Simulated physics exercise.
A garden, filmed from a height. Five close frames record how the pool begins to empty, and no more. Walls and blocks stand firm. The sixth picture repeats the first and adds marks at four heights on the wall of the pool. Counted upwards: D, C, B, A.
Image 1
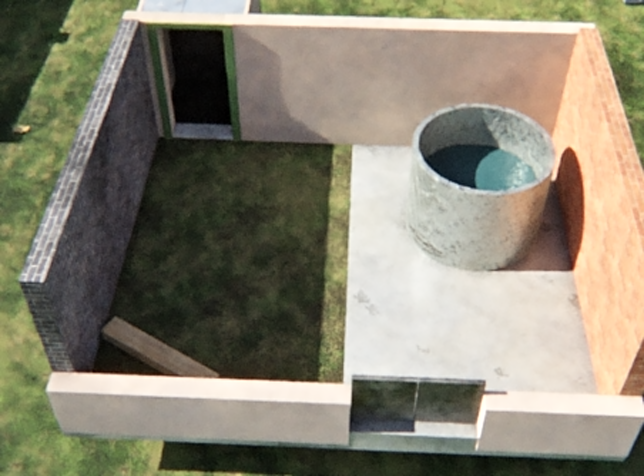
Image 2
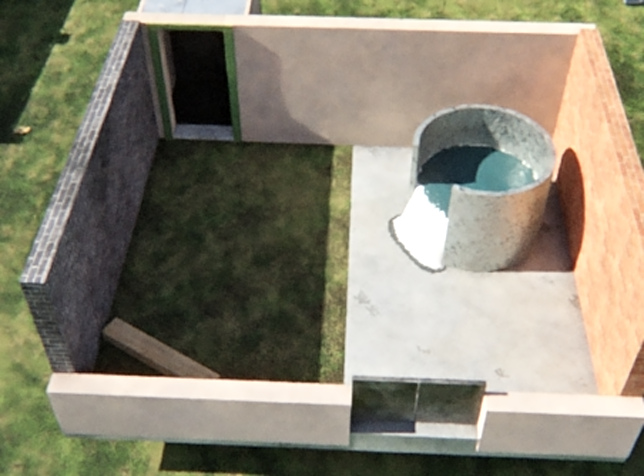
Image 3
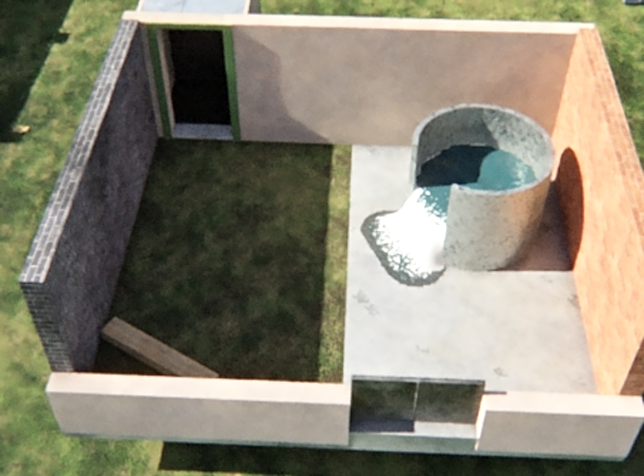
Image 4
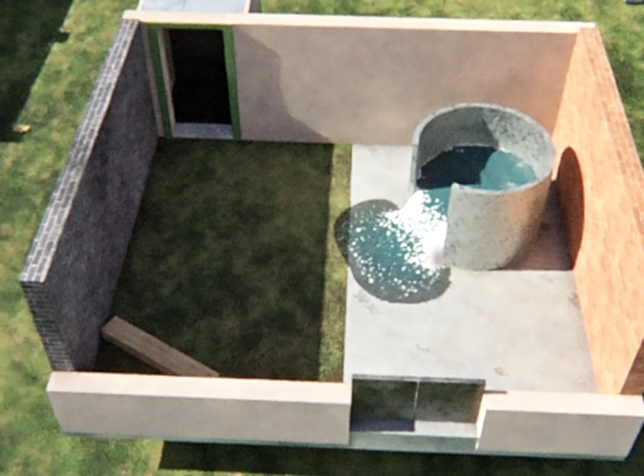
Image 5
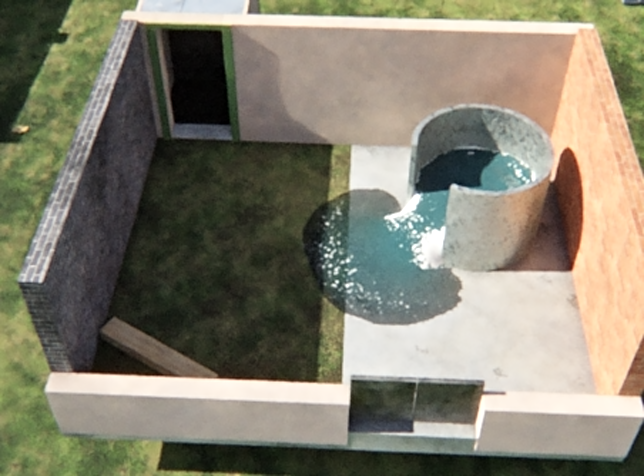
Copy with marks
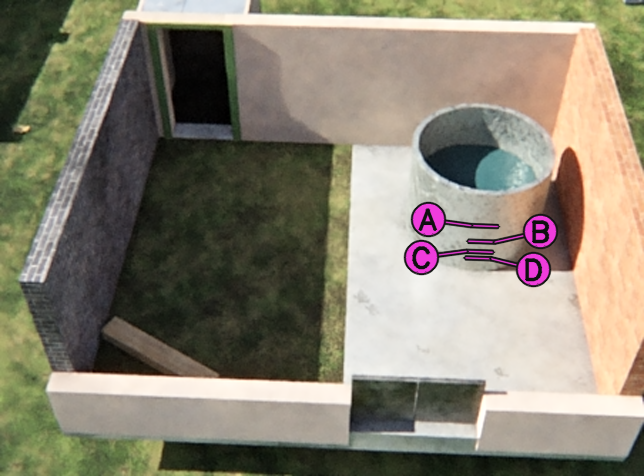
The clip opens on a walled yard seen from above, half grass and half pale paving, with still water in a round stone pool. Water bursts through the pool's left side in a white, foaming rush, then spreads across the paving as a dark, widening puddle that reaches onto the grass.
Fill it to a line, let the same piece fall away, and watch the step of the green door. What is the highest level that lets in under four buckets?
It is A.
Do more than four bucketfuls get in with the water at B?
No, that is safe.
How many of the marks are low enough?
All four.
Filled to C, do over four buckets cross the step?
No.
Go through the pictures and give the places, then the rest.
Water in the pool at rest, its middle at (478, 183); foot of the green doorway at (203, 139); shut gate at (417, 385).
Water covers 1 % of the ground and shows as far out as (401, 218).
Water covers 3 % of the ground and shows as far out as (374, 219).
Water covers 7 % of the ground and shows as far out as (373, 289).
Water covers 12 % of the ground and shows as far out as (343, 303).
On the marked copy, A at (484, 226); B at (481, 241); C at (479, 251); D at (478, 258); from the bottom up D, C, B, A.
Choosing A, a bucket or two gets in.
Choosing B, nothing gets over.
Choosing C, nothing gets over.
Choosing D, nothing gets over.
